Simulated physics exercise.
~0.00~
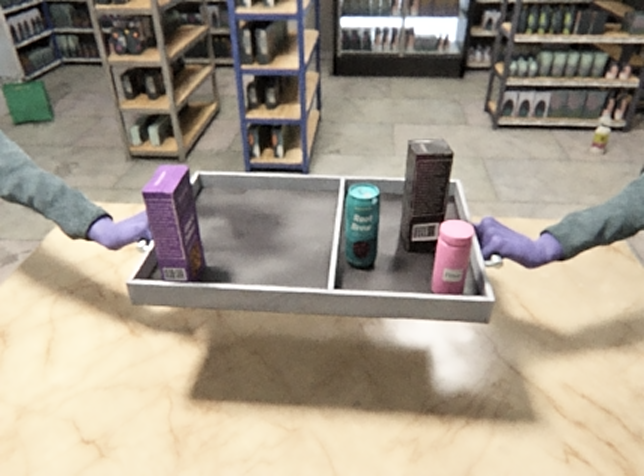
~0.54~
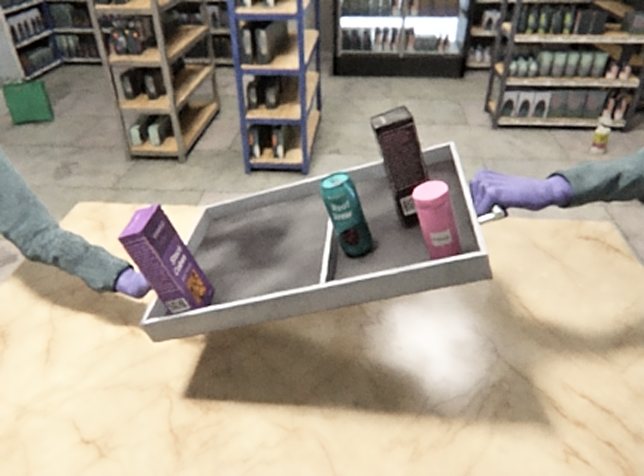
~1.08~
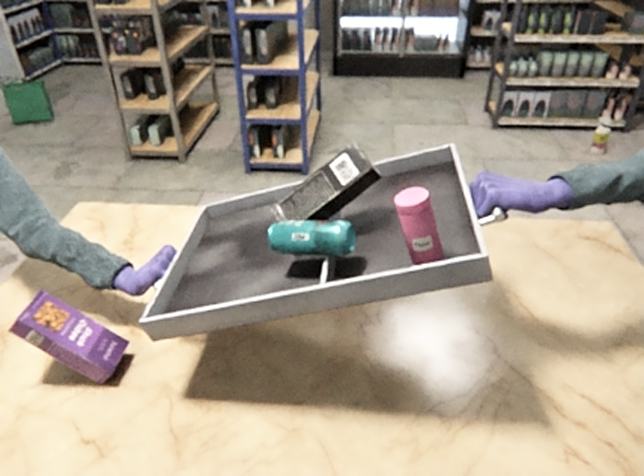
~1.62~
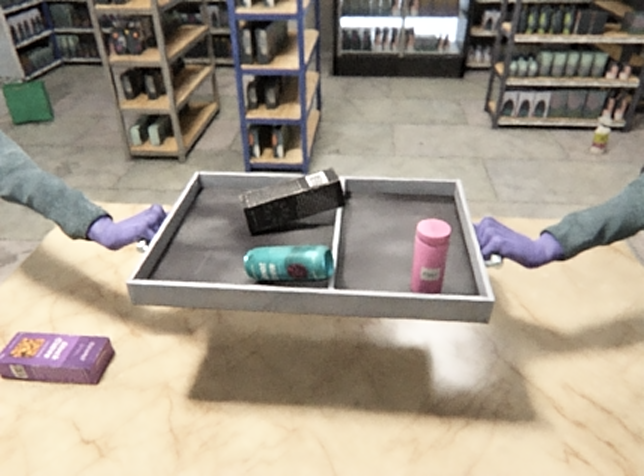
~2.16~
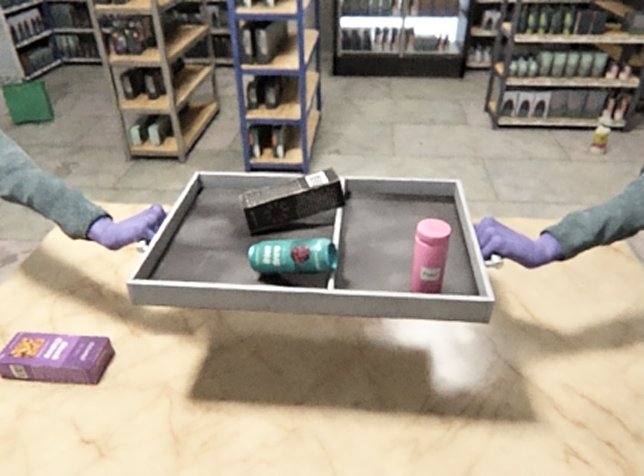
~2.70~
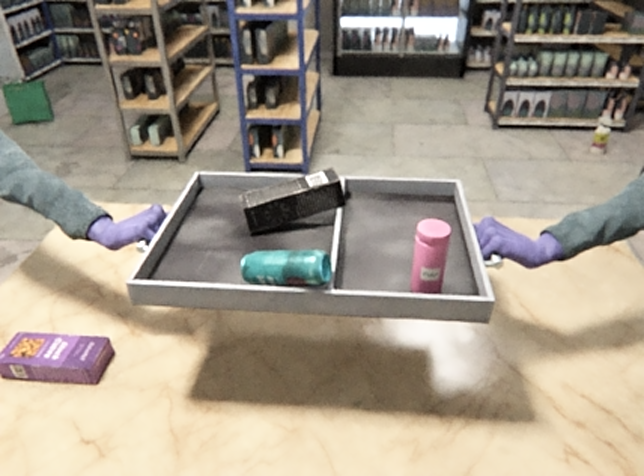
A serving tray, held level over a marble-patterned table by two purple-gloved hands, carries a purple packet, a turquoise can, a black carton and a pink shaker, all upright. The hands tip it so the left edge drops, and all four items lean. The purple packet falls off the left end onto the table, while the black carton and turquoise can topple leftward on the tray. The hands level the tray again. The can shifts slightly back and forth on its side, the carton lies still behind it, the shaker stands upright, and the packet rests flat on the table.
